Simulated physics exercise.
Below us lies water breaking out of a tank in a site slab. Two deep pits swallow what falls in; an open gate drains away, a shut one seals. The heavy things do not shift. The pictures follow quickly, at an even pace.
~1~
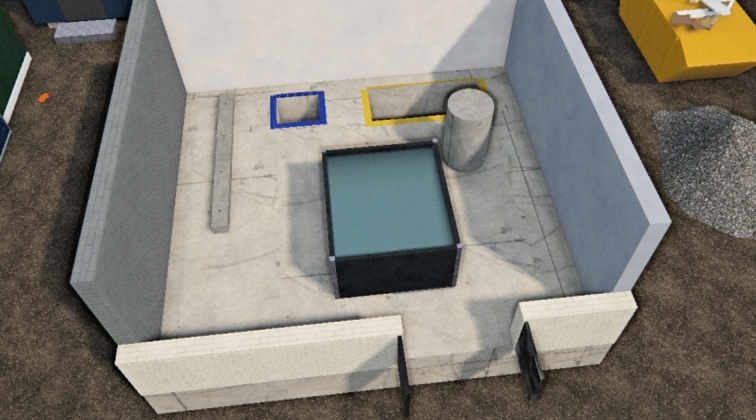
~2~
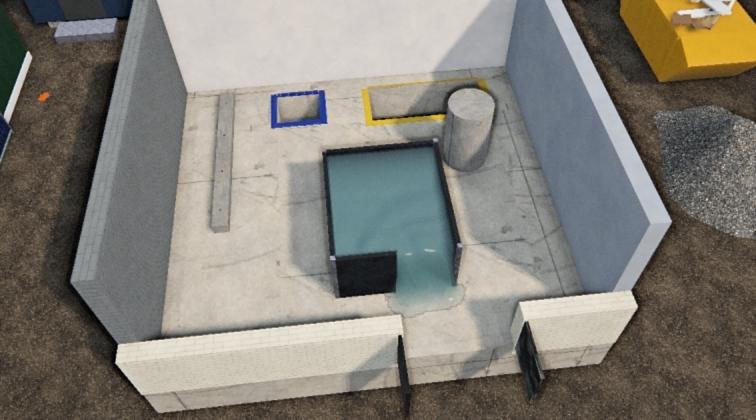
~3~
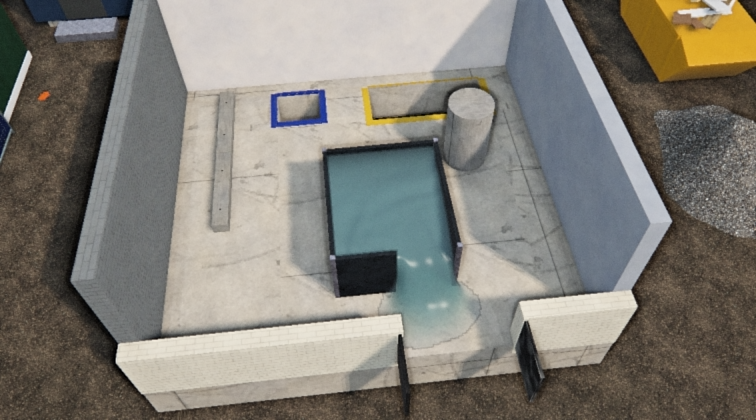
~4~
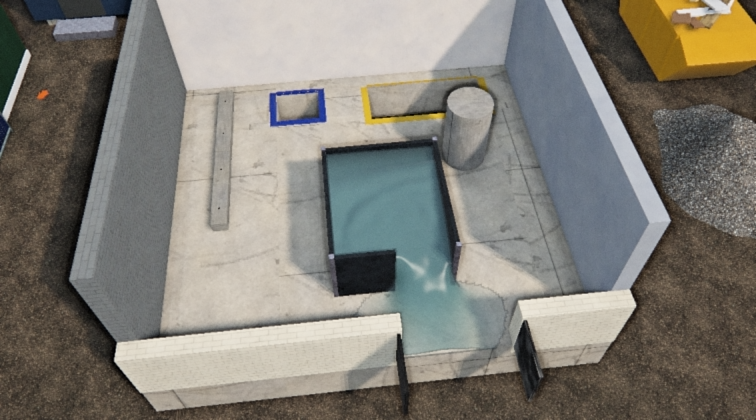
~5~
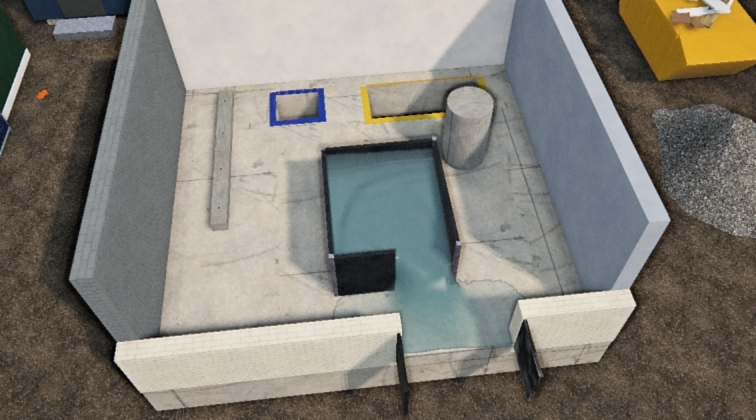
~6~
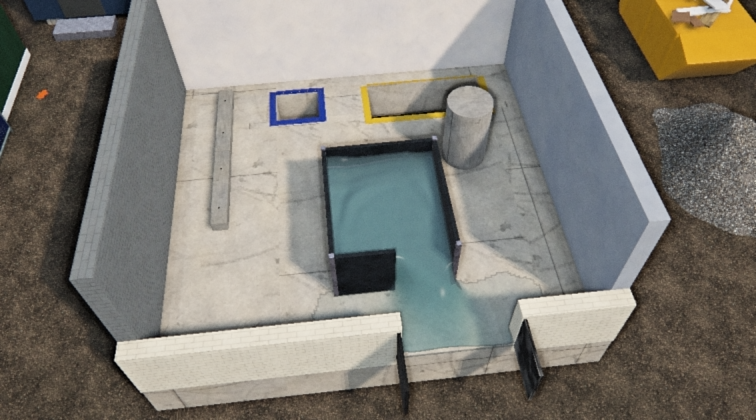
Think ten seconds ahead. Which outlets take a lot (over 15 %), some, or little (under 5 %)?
In the end: The gate takes more than 15 %; the yellow pit takes less than 5 %; the blue pit takes less than 5 %.
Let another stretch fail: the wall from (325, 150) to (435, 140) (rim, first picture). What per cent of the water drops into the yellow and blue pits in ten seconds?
Parts in a hundred: Yellow 55, blue 25.
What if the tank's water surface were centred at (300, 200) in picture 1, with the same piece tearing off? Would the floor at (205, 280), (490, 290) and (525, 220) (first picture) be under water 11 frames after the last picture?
One after the other: Wet, under water, awash.
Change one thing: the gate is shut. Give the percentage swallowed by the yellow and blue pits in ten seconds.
Parts in a hundred: Yellow 25, blue 8.
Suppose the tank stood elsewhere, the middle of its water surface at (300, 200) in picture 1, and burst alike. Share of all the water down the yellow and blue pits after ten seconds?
Per cent: Yellow 12, blue 8.
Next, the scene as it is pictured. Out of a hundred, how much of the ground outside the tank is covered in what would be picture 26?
About 35 per cent.
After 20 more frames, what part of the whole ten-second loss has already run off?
I make it 65 per cent.
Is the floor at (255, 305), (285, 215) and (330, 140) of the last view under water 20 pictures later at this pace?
One after the other: Wet, free of water, not flooded.
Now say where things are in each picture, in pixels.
In the first frame, the tank at (387, 200) is whole and still.
In the second frame, water pours out at (425, 274) and has run to (394, 306).
In the third frame, water pours out at (425, 274) and has run to a hidden place.
In the fourth frame, the front is at a hidden place, out from the gap at (423, 275).
In the fifth frame, water pours out at (423, 274) and has run to a hidden place.
In the sixth frame, the front is at a hidden place, out from the gap at (423, 274).
A moment on, water covers 15 % of the floor; the gate 23 %, the yellow pit 0 %, the blue pit 0 %.
Next, water covers 25 % of the floor; the gate 37 %, the yellow pit 0 %, the blue pit 0 %.
Then, water covers 35 % of the floor; the gate 52 %, the yellow pit 0 %, the blue pit 0 %.
Later, water covers 40 % of the floor; the gate 66 %, the yellow pit 0 %, the blue pit 0 %.
In the end, water covers 50 % of the floor; the gate 76 %, the yellow pit 0 %, the blue pit 0 %.
